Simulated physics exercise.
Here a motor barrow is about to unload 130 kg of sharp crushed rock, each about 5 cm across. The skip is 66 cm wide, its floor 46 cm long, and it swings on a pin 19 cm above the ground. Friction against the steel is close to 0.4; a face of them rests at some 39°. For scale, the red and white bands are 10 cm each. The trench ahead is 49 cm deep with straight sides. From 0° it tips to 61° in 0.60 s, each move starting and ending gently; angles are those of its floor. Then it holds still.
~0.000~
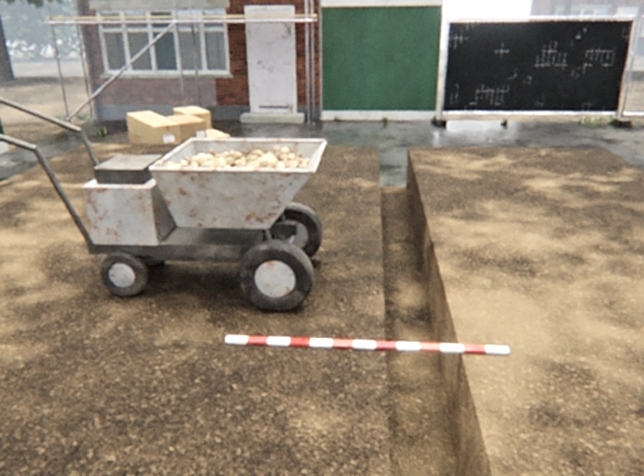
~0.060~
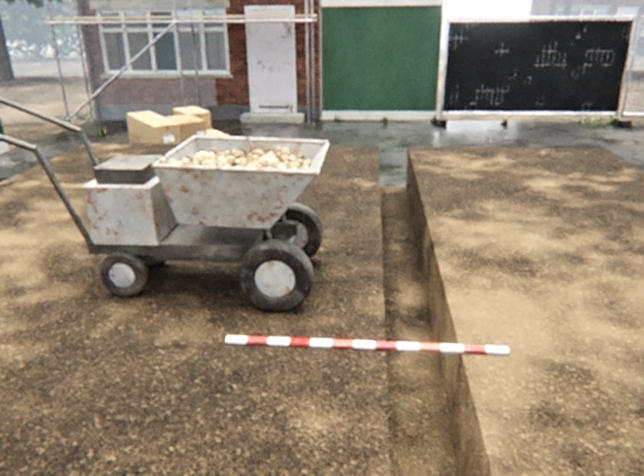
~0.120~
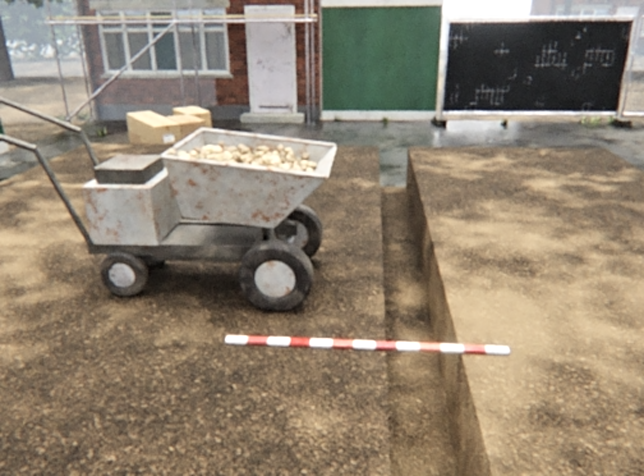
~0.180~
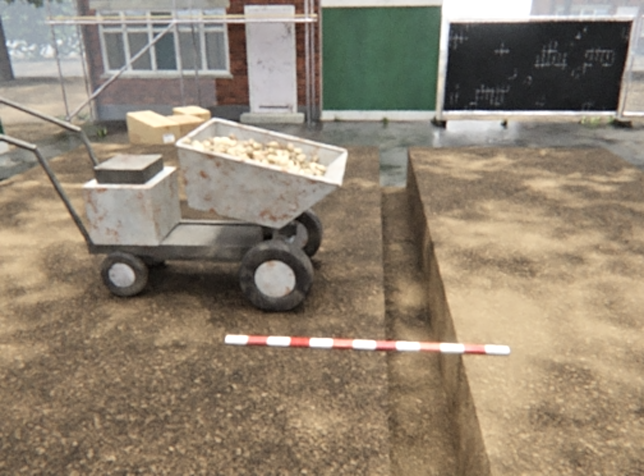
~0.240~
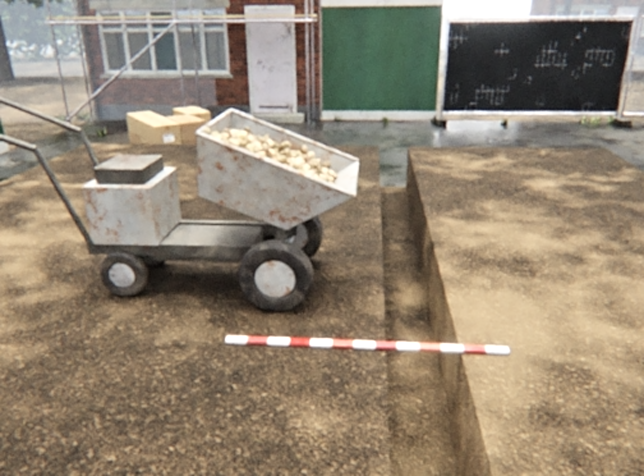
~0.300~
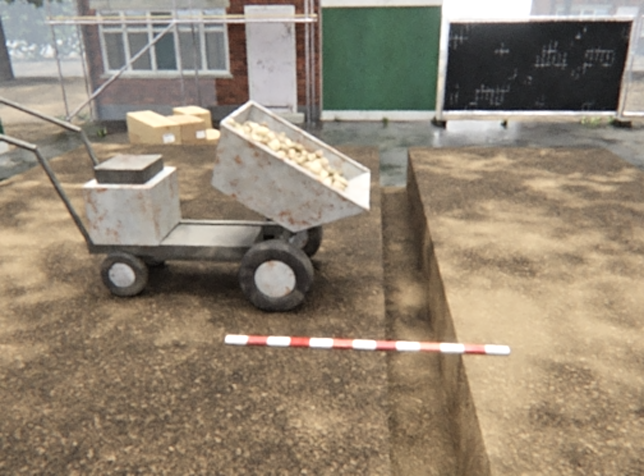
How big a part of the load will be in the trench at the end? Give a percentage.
Roughly 34 per cent ends in the trench.
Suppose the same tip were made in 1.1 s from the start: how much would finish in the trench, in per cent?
In that case some 35 per cent.
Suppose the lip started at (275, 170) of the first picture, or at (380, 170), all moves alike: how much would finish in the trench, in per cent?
First some 45, then 0 per cent.
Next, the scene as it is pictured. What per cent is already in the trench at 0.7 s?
About 10 per cent by then.
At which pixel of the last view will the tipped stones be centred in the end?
Near (429, 350).
After 0.4 s the floor is at 51°; 100 % in the skip; the foremost stones are at (370, 216).
After 0.7 s the floor is at 61°; 90 % in the skip, 10 % in the trench; the foremost stones are at (444, 306).
After 1.0 s the floor is at 61°; 56 % in the skip, 26 % in the trench, 18 % past the trench; the foremost stones are at (546, 302).
After 3.0 s the floor is at 61°; 49 % in the skip, 34 % in the trench, 17 % past the trench; the foremost stones are at (609, 304).
